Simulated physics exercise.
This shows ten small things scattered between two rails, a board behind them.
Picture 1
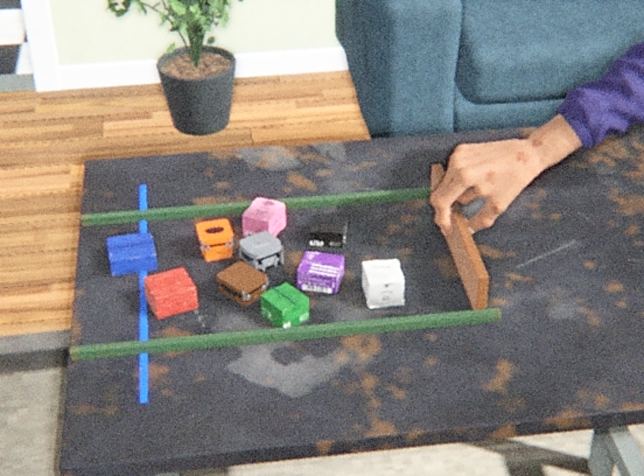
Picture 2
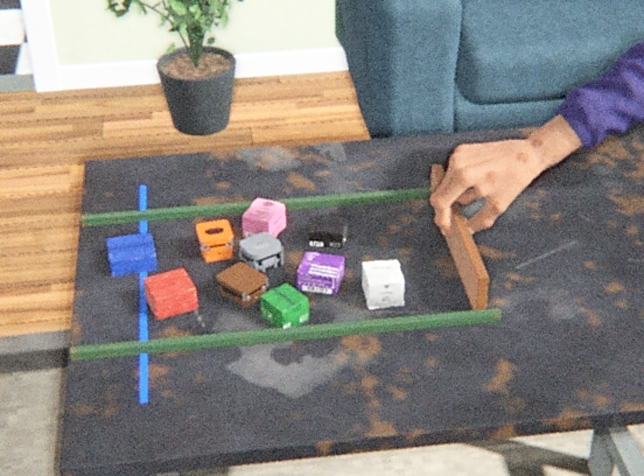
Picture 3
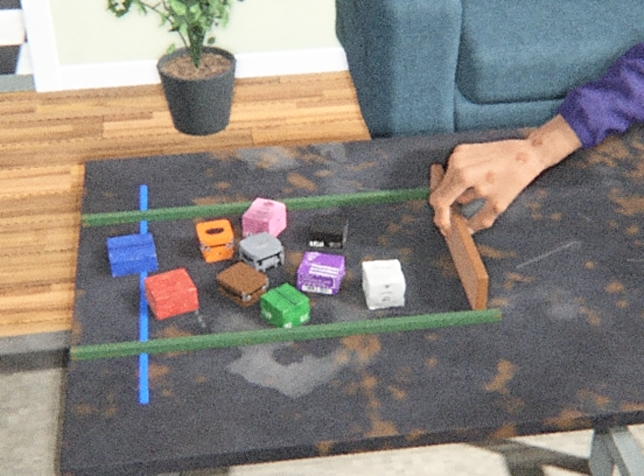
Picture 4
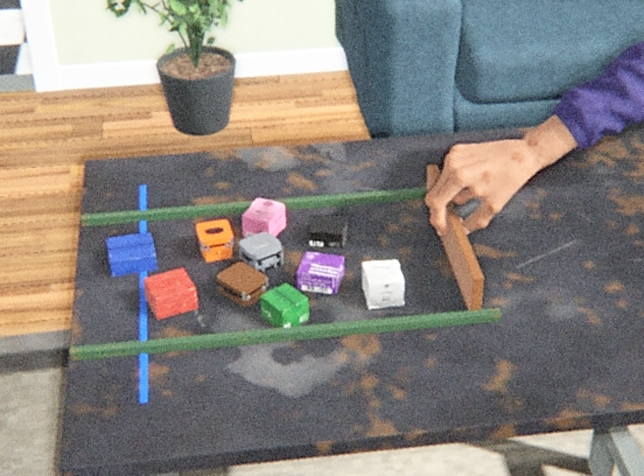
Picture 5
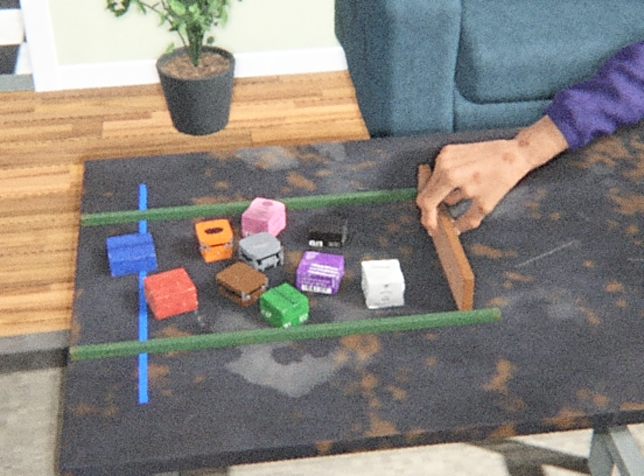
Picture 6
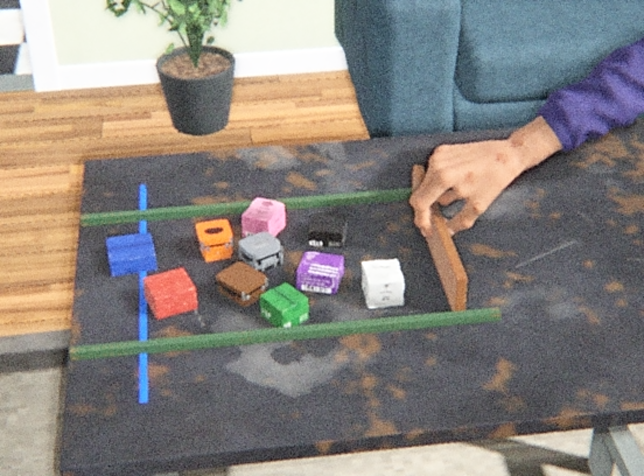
Hand sliding a wooden board slightly left between two green rails, while ten small coloured blocks sit still on a dark table.
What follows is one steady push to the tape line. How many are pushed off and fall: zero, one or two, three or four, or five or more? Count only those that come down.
Outcome: The number that fall off is one or two.
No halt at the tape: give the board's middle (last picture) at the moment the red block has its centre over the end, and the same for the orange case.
For the red block at (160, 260), for the orange case at (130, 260).
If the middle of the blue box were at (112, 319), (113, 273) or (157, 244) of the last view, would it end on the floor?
Place by place, it is lost; drops off; drops off.
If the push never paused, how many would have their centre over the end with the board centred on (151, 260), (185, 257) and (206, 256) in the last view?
It would be 2, 0 and 0.
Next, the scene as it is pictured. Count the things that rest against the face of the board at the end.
In contact: 4.
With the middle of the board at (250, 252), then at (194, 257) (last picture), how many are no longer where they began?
By then 9, and 10.
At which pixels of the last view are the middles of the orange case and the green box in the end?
The orange case at (92, 245), the green box at (87, 331).
A little later, none off yet; blue box at rest near (131, 254); red block at rest near (170, 293); orange case at rest near (215, 240).
Next, none off yet; blue box at rest near (131, 254); red block shifted about its own width near (142, 298); orange case shifted about its own width near (181, 238).
When it is over, the number that fall off is one or two; down, red block and blue box.
